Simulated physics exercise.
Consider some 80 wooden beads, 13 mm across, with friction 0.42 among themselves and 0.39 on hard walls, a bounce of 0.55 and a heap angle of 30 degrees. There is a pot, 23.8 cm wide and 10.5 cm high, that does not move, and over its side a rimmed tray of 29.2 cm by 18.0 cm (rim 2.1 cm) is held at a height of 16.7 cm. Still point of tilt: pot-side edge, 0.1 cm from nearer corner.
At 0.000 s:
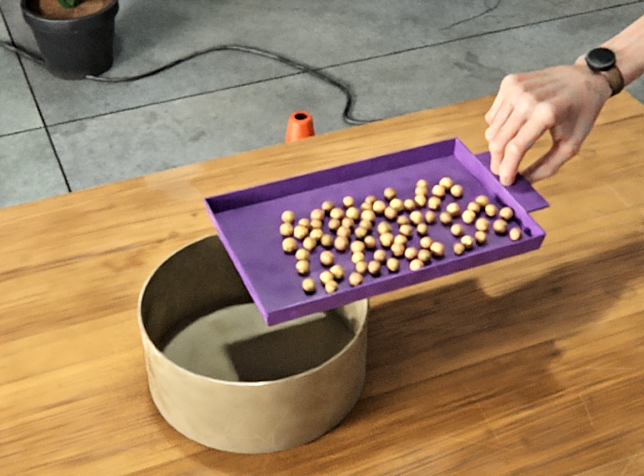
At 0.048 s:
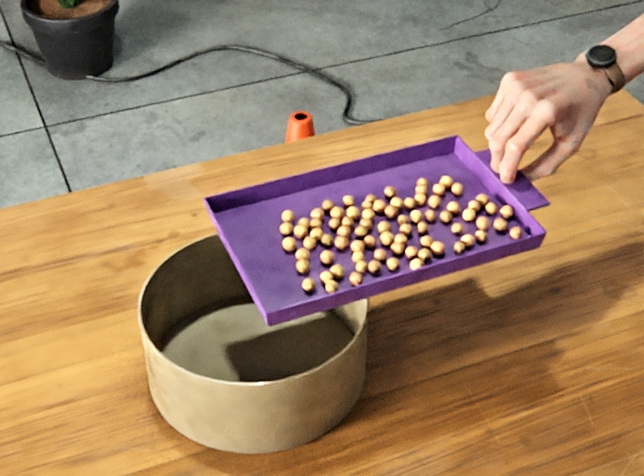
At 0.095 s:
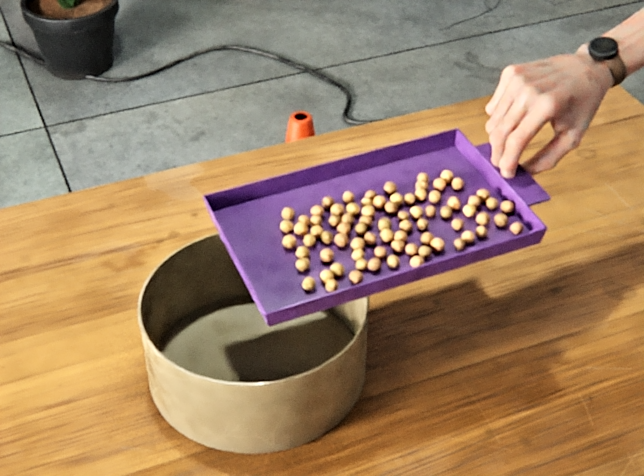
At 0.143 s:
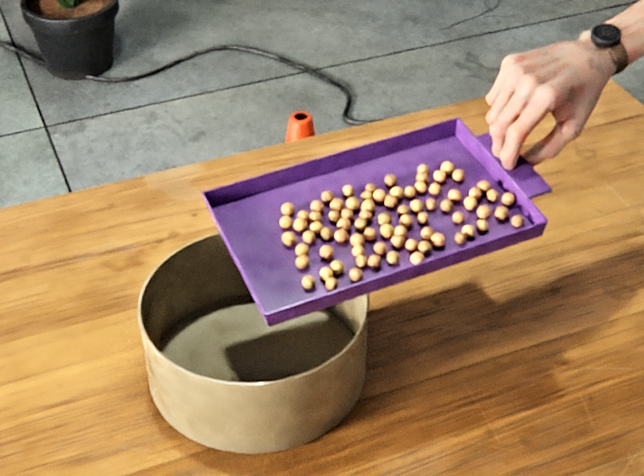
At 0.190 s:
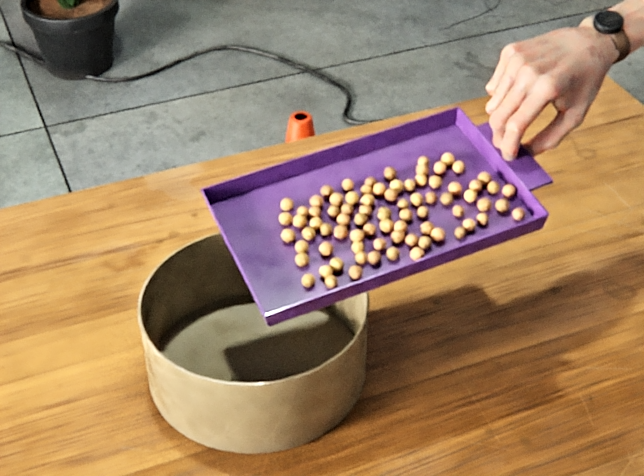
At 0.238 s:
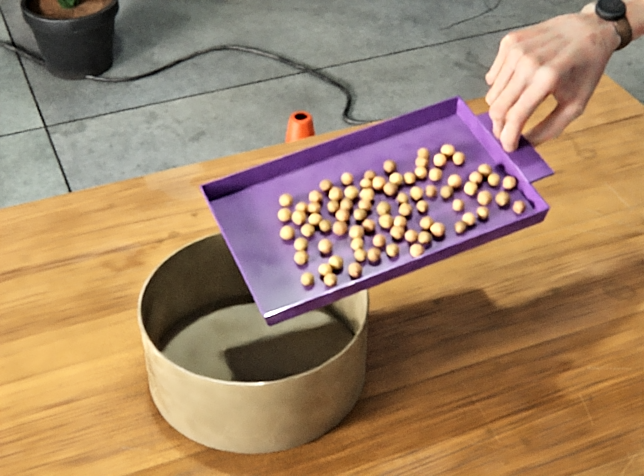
A hand wearing a dark watch gripped a purple tray of small round wooden beads above a round pot on a wooden table, then slightly raised its right side, tilting the tray toward the left.
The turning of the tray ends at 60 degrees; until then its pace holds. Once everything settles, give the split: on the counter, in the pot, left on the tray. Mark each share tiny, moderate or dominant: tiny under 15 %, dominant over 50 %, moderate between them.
Counter: Tiny, pot: Tiny, left on the tray: Dominant.
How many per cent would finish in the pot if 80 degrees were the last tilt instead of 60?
The pot would get around 0 per cent.
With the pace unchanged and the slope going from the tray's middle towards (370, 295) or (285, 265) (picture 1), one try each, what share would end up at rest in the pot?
I'd put it at roughly 0 per cent for the first tilt and roughly 5 per cent for the second.
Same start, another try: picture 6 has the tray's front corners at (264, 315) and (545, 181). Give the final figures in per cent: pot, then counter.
In the pot: 0 per cent; on the counter: 20 per cent.
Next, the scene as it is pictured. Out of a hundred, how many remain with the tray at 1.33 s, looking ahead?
Some 100 per cent of the load.
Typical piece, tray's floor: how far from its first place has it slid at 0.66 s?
About 8 cm.
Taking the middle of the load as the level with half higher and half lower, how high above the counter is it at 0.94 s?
Height: Around 24 cm.
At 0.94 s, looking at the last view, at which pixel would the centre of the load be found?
Expected load position: Near (315, 247).
After 0.66 s, tilt 34 degrees; the tray holds 100 %, the pot 0 %.
After 0.94 s, tilt 50 degrees; the tray holds 100 %, the pot 0 %.
After 1.33 s, tilt 60 degrees; the tray holds 100 %, the pot 0 %.
By 1.6 s all is still; counter 0 %, pot 0 %, tray 100 %.
